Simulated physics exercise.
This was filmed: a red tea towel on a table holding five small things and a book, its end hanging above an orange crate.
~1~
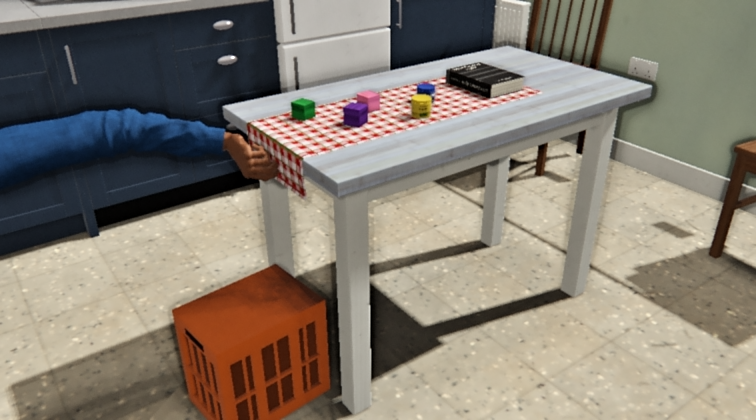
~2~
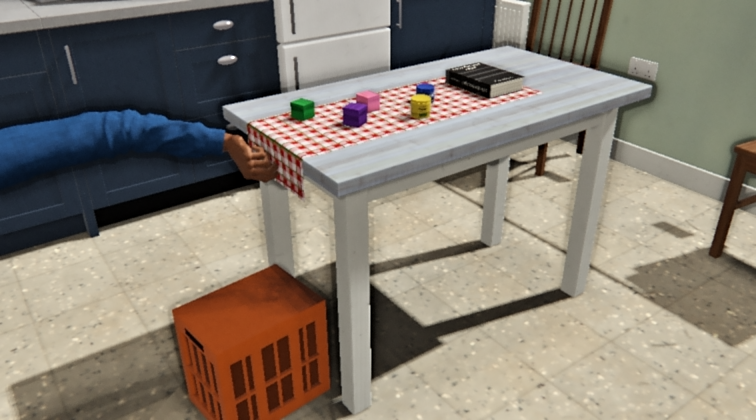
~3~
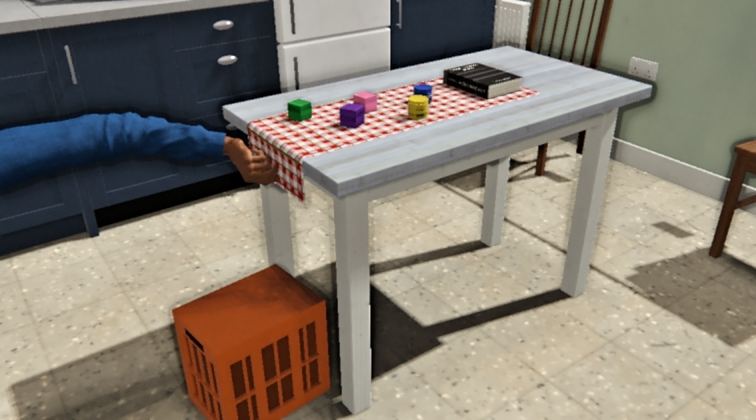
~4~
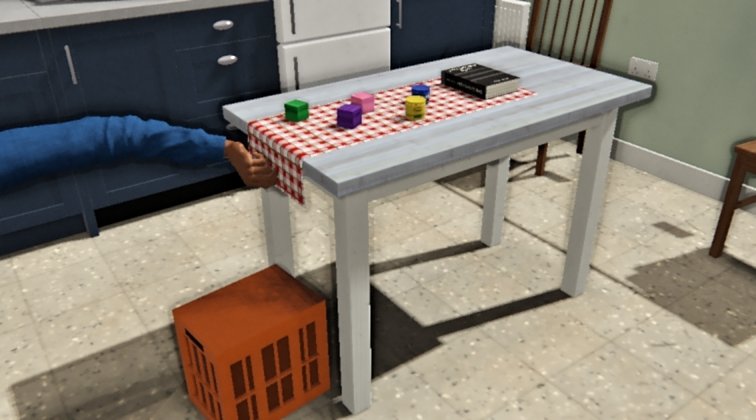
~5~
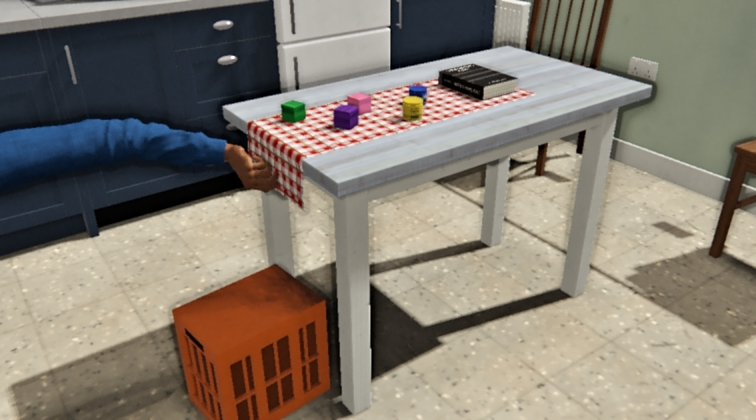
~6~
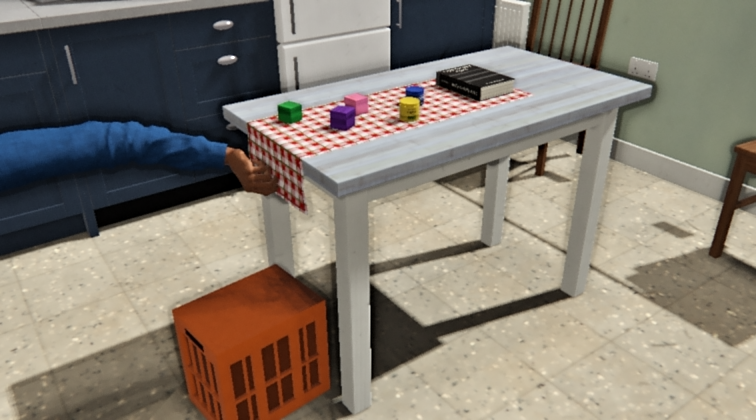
A red-and-white checked cloth shifts slowly toward the left end of a pale table in a kitchen, seen from above and to one side. On it sit green, purple, pink, yellow and blue objects and a dark book, with an orange crate on the floor below. A blue-sleeved arm at left draws the hanging end slightly downward, and everything on the cloth slides left with it, while the camera stays still.
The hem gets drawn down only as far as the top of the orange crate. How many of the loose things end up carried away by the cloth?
The drop count comes to three.
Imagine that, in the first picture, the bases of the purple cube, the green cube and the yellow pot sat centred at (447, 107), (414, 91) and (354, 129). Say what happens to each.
Purple cube - stays aboard, green cube - stays aboard, yellow pot - leaves the top.
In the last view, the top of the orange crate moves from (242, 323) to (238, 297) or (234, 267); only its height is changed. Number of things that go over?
2 and 1.
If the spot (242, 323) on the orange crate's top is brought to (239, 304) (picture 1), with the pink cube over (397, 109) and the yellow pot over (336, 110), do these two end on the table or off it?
Pink cube: Safe; yellow pot: Lost.
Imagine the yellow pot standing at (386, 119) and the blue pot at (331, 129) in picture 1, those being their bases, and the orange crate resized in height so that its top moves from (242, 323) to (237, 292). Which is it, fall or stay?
Yellow pot: Still up. Blue pot: Off.
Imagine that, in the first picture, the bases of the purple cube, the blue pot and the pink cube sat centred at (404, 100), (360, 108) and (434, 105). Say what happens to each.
Here's how it goes: The purple cube makes it through, the blue pot ends up down, and the pink cube makes it through.
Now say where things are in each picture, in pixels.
In the first frame, hem (306, 201); green cube (303, 101); purple cube (355, 106); pink cube (368, 94); yellow pot (421, 98); blue pot (426, 86); top of the crate (242, 323).
In the second frame, hem (305, 202); green cube (302, 102).
In the third frame, hem (305, 205); purple cube (352, 107).
In the fourth frame, hem (306, 209); pink cube (362, 95); top of the crate (242, 323).
In the fifth frame, hem (306, 212); yellow pot (413, 100).
In the sixth frame, hem (308, 215); green cube (290, 104); purple cube (342, 109); pink cube (356, 97); yellow pot (410, 101); blue pot (415, 89).
Early on, hem near (279, 233); green cube gone.
Midway, hem near (281, 277); green cube and purple cube gone.
Finally, hem on the crate; green cube, purple cube and pink cube gone. It carries off three.
